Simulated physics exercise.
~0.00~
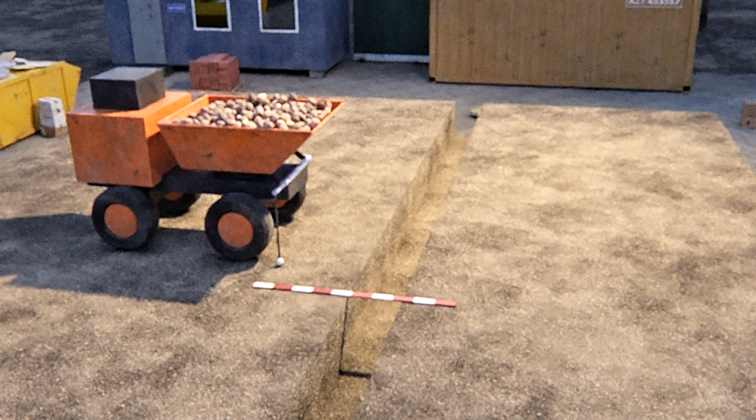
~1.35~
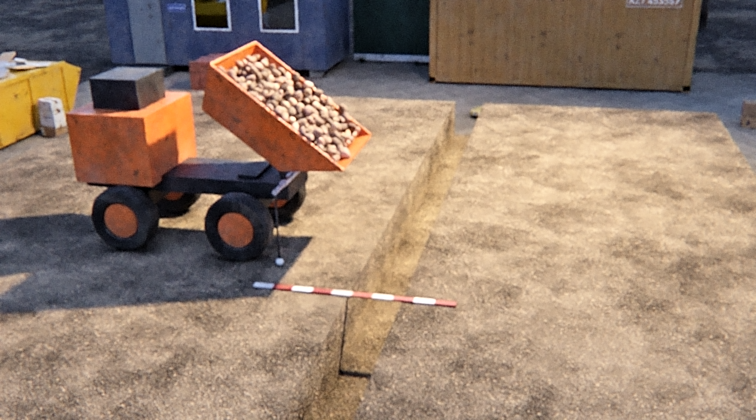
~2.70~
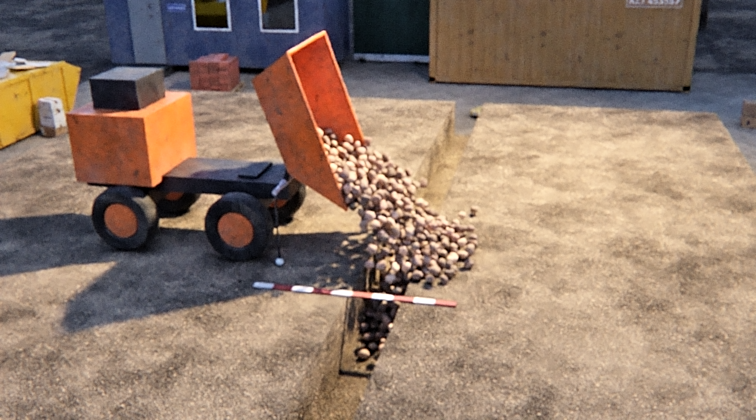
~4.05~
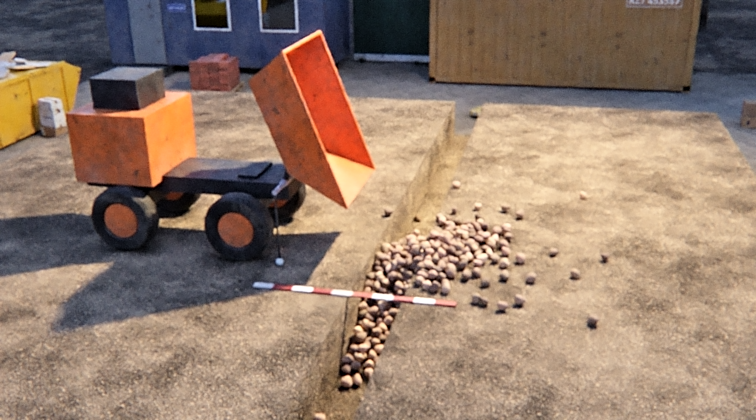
Orange dumper tipping its skip of rounded cobbles into a narrow trench, most settling inside and some scattering on the far side.
